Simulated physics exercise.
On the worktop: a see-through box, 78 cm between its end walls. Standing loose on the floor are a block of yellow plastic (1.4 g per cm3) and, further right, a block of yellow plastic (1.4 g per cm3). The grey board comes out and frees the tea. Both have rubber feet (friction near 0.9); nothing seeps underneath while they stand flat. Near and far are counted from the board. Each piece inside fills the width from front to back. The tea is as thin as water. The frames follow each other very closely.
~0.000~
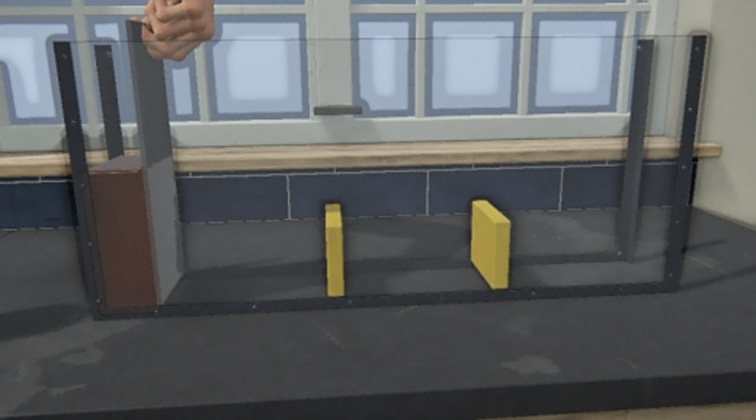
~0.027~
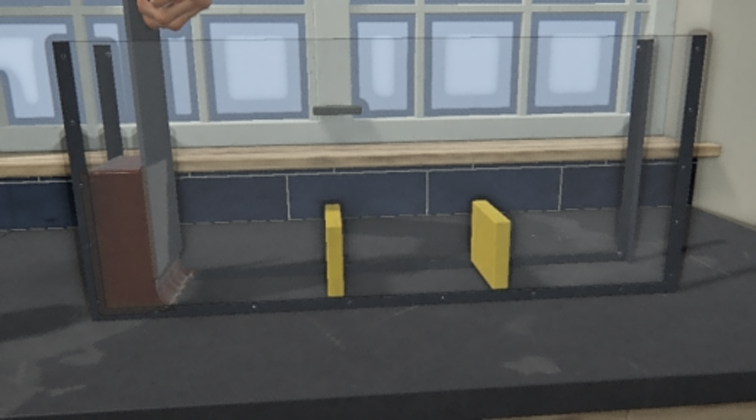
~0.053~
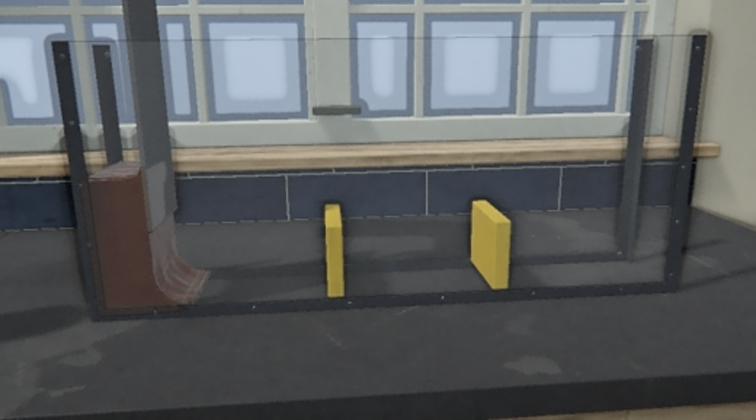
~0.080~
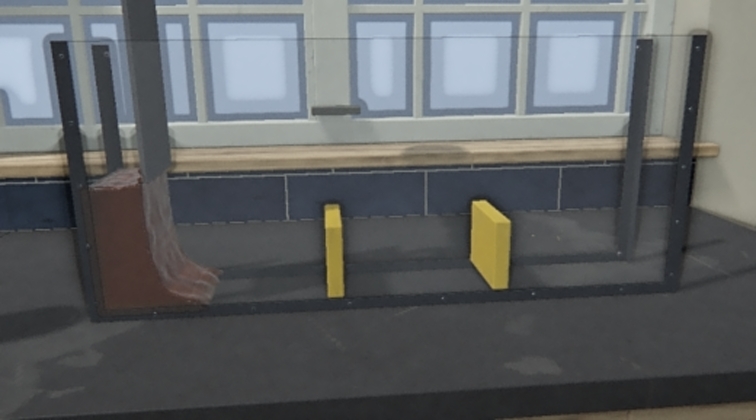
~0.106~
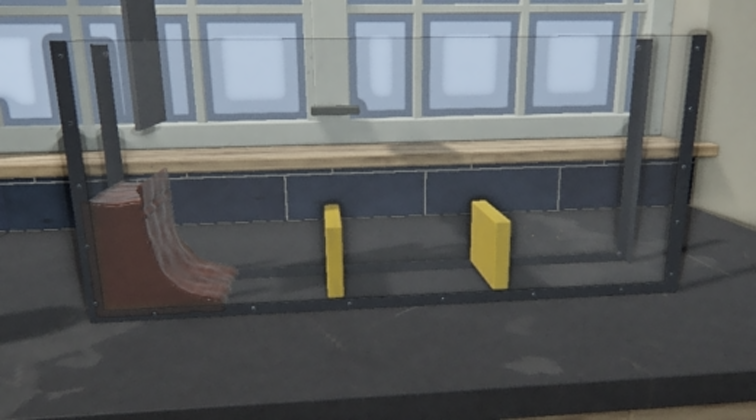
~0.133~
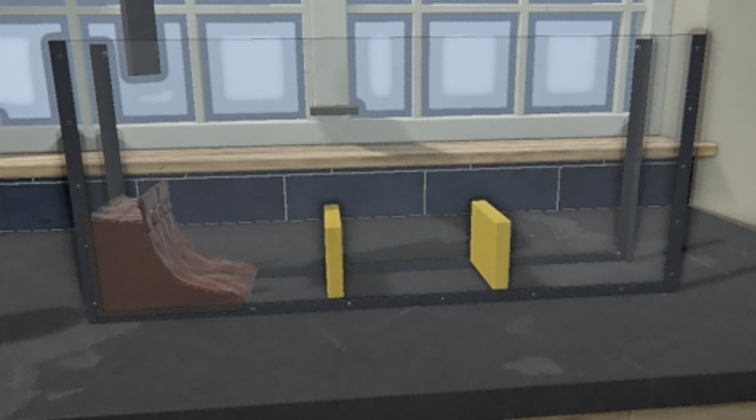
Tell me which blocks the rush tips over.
The first block falls, the second goes over.
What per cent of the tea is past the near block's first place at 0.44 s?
Near 52 in a hundred.
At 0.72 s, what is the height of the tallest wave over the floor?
About 11.0 cm.
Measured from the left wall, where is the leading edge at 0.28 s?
Roughly 32 cm out.
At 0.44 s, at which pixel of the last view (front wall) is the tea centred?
Around (307, 277).
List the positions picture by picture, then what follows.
The surface at the left wall is at (96, 172); the front along the floor is at (156, 304); the board's lower edge is at (160, 304); the near block's top is at (334, 230); the far block's top is at (503, 225), in the first picture.
The surface at the left wall is at (95, 173); the front along the floor is at (173, 303); the board's lower edge is at (156, 278), in the second picture.
The surface at the left wall is at (95, 179); the front along the floor is at (189, 303); the board's lower edge is at (150, 231), in the third picture.
The surface at the left wall is at (96, 190); the front along the floor is at (204, 303); the board's lower edge is at (144, 181), in the fourth picture.
The surface at the left wall is at (97, 204); the front along the floor is at (222, 302); the board's lower edge is at (138, 129), in the fifth picture.
The surface at the left wall is at (98, 221); the front along the floor is at (245, 301); the board is clear; the near block's top is at (334, 231); the far block's top is at (504, 225), in the sixth picture.
By 0.28 s the front has run 32 cm from the left wall, the near block leans 12° and the far block is upright.
By 0.44 s the near block leans 54° and the far block is upright.
By 0.72 s the near block lies flat and the far block leans 42°.
At rest the near block lies flat and the far block lies flat; 19 per cent of the tea is past where the far block first stood.
